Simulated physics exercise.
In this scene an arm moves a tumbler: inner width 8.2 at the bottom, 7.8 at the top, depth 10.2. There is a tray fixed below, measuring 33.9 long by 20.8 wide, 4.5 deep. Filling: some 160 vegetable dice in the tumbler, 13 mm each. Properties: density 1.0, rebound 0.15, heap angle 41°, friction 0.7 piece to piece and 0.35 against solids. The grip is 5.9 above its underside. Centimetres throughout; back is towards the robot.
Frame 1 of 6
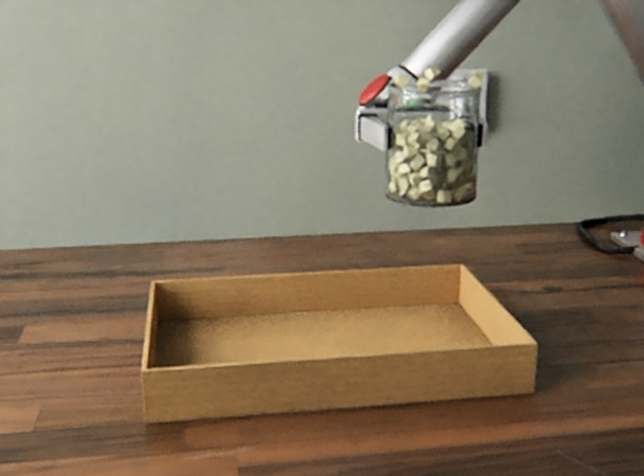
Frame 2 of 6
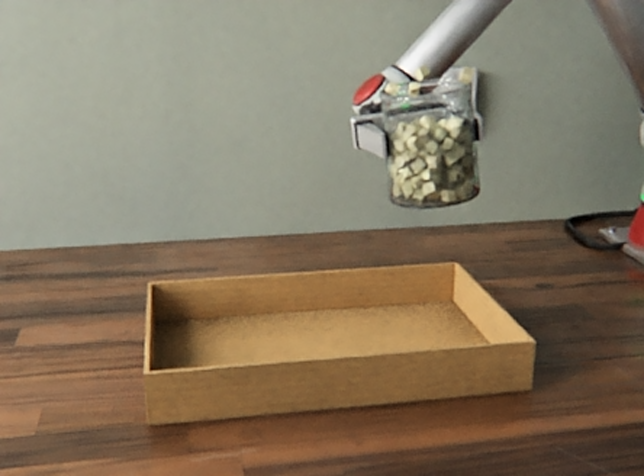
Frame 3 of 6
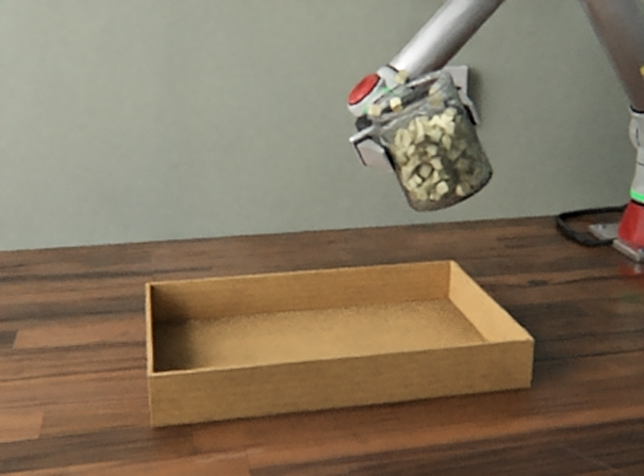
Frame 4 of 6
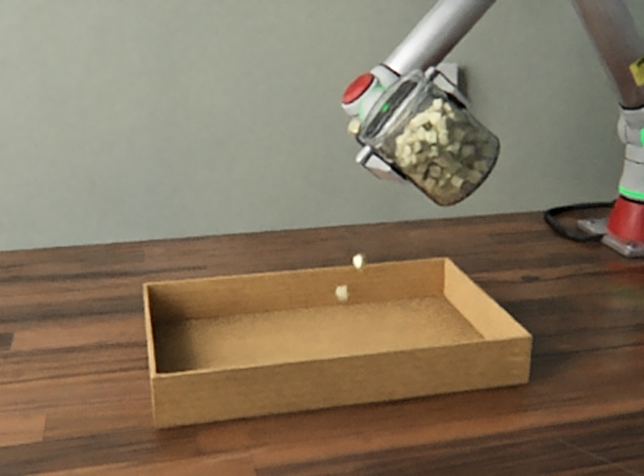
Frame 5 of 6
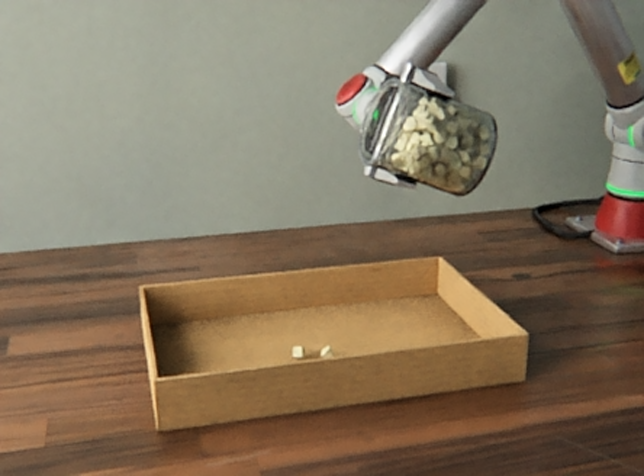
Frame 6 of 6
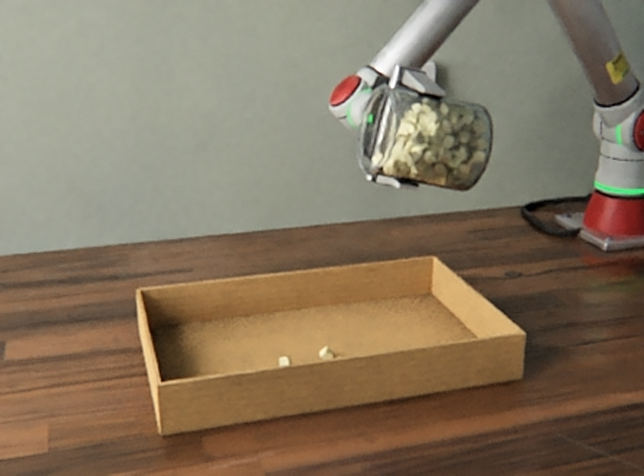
A robot arm tilts a clear tumbler of pale cubes, dropping a few into a tray.
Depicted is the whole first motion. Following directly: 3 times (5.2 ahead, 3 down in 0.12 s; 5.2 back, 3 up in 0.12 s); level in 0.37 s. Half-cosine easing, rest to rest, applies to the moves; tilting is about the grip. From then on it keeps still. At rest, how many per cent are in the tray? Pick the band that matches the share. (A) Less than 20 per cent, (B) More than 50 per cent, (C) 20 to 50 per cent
C.
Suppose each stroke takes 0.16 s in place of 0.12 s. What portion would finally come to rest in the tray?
Then roughly 15 percent.
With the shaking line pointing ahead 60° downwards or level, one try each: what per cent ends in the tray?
You'd get about 15 per cent with the first setting and about 75 per cent with the second.
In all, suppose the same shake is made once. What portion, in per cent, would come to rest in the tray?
15 per cent.
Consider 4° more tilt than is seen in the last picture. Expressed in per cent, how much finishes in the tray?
40 %.
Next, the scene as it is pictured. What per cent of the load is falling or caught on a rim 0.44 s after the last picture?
Reading at that time: Some 3 per cent.
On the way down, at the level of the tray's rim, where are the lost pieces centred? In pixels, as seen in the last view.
Near (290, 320).
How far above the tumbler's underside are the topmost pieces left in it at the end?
Roughly 8.0 cm.
Then, 0.44 s on, tilted 76° forward, highest piece 23 above the table; 131 in the tumbler, 20 in the tray, 5 in flight or on a rim.
Then, 0.87 s on, tilted 49° forward, highest piece 23 above the table; 106 in the tumbler, 49 in the tray, 1 in flight or on a rim.
Then, 1.29 s on, level, highest piece 24 above the table; 106 in the tumbler, 50 in the tray.
Then, 2.34 s on, level, highest piece 24 above the table; 106 in the tumbler, 50 in the tray.
In the end, 106 in the tumbler, 50 in the tray. That is 32 % in the tray.
